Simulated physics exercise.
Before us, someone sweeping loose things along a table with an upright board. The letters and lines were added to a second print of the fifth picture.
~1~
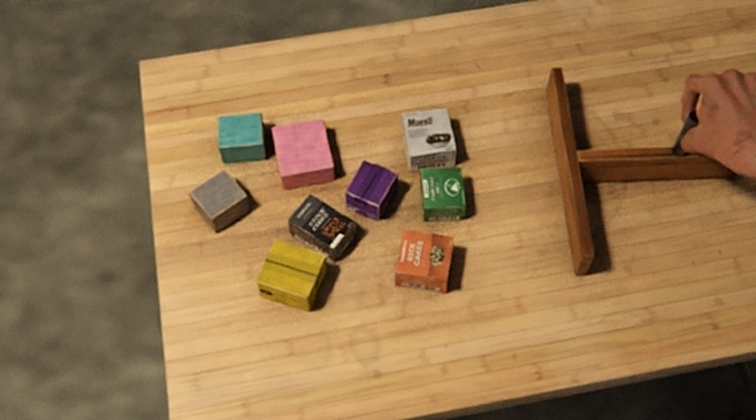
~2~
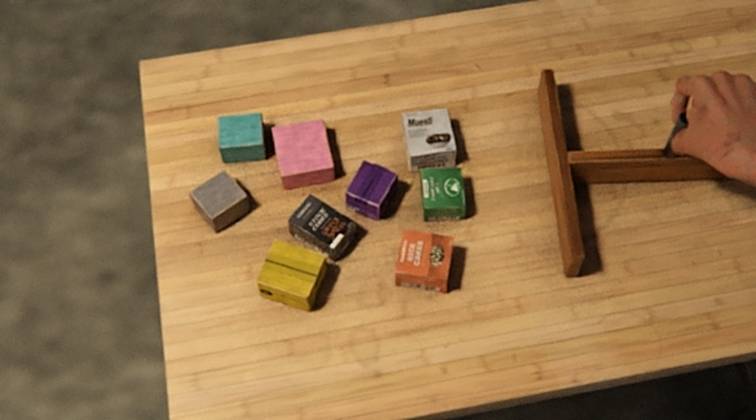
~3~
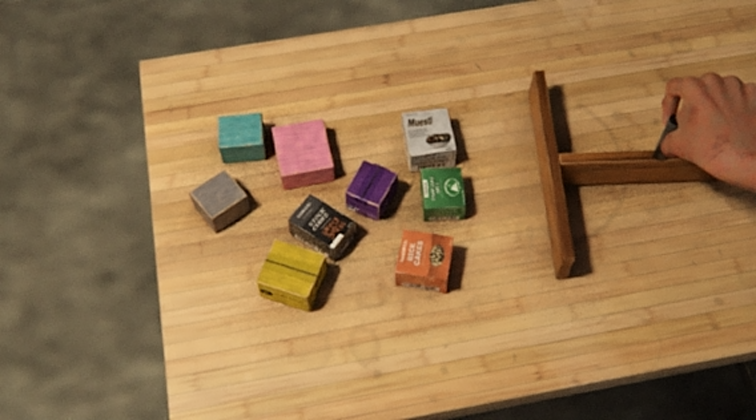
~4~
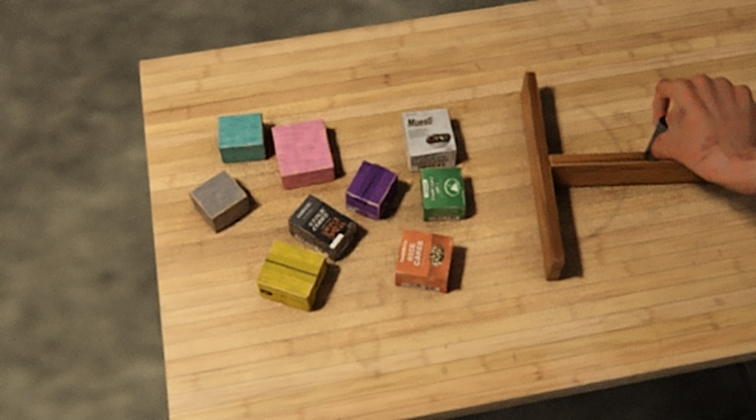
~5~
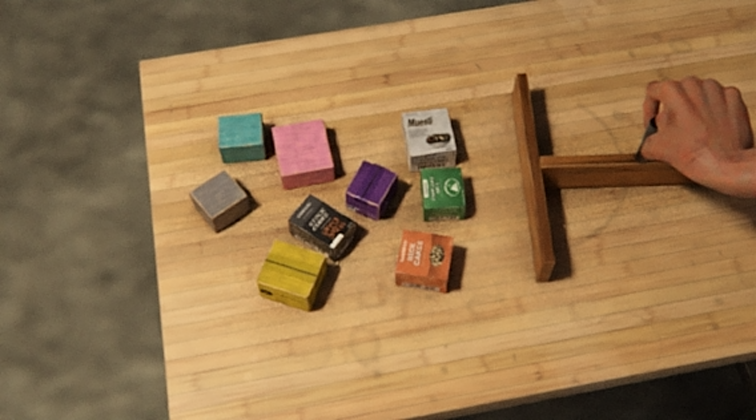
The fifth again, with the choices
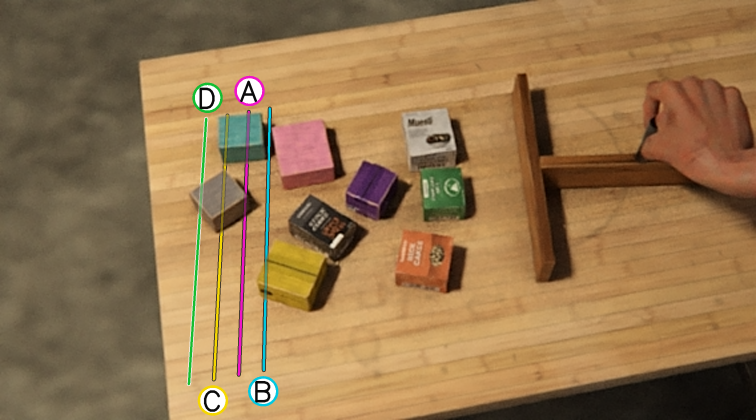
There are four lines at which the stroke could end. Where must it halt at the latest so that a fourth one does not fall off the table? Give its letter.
The farthest such stop is A.
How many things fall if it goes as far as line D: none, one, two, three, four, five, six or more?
Six or more.
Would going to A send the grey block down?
Yes.
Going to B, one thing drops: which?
The turquoise block goes over.
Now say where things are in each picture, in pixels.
Pink block (303, 154); yellow box (293, 276); grey block (221, 201), in the first picture.
Board (563, 157); turquoise block (242, 138), in the second picture.
Board (554, 159); purple box (372, 191), in the third picture.
Board (544, 160); green packet (442, 194), in the fourth picture.
Board (535, 162); pink block (303, 154); yellow box (293, 276); grey block (221, 201), in the fifth picture.
On the marked copy, A at (244, 233); B at (267, 229); C at (221, 237); D at (198, 241).
Following A. Soon after the start, board (433, 179); orange packet (404, 265); white packet (397, 143).
Later, board (328, 197); turquoise block (201, 144); grey block (212, 206).
In the end, board (245, 211); grey block over the edge; turquoise block over the edge; three fallen.
As for the rest, B is within the limit but short; C drops four; D drops six.
